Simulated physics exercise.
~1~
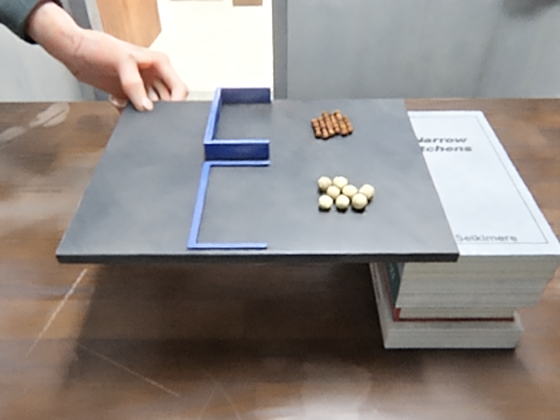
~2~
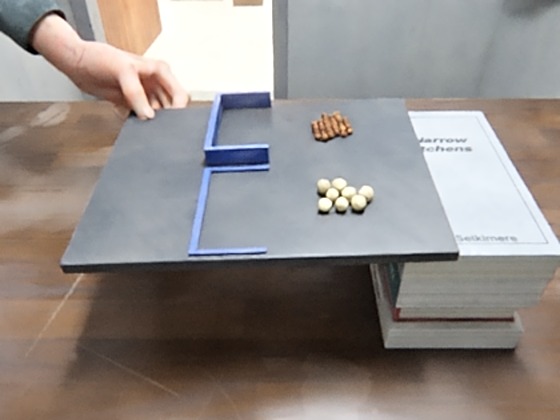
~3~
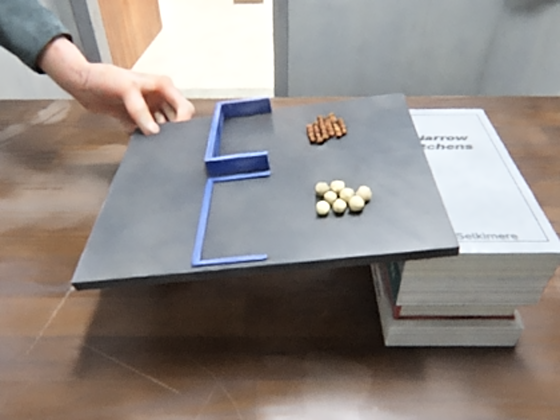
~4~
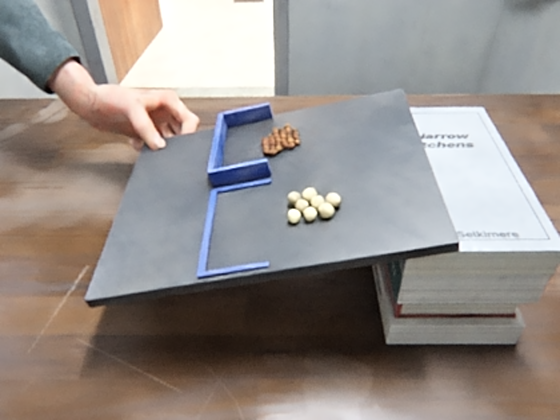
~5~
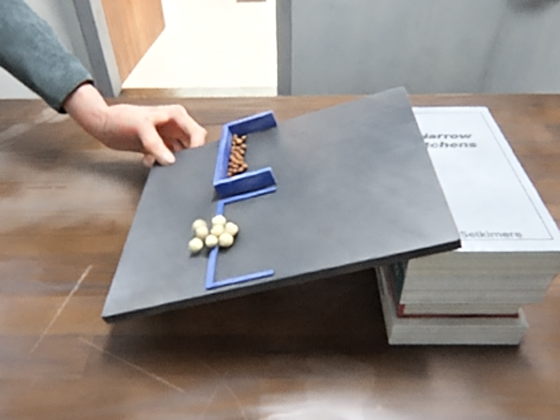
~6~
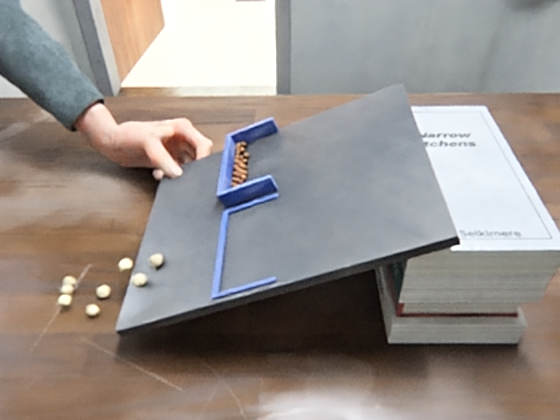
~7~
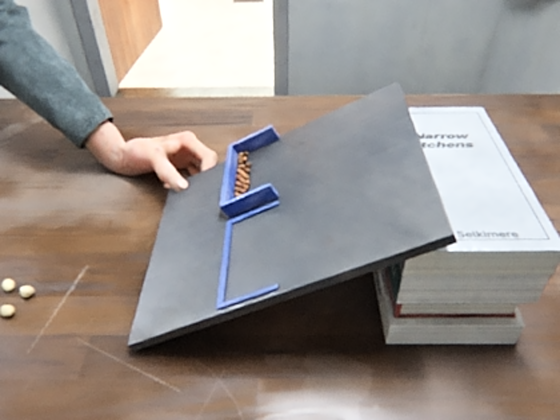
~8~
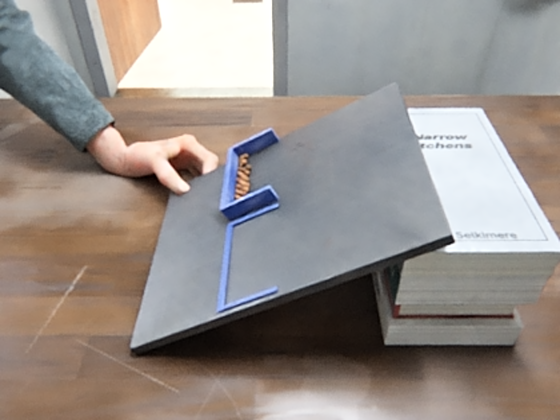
A dark board lies on a brown wooden table, seen from slightly above, with its right end on a stack of books and a hand at its far left corner. Two blue barriers, one near and one far, stand left of a cluster of pale round balls and a bunch of small reddish-brown pieces. The hand lowers the left end, and both groups slide left. The brown pieces stop against the far barrier, while the balls pass over the near one and roll off across the table, out of view. The board ends steeply tilted, the brown pieces still held.
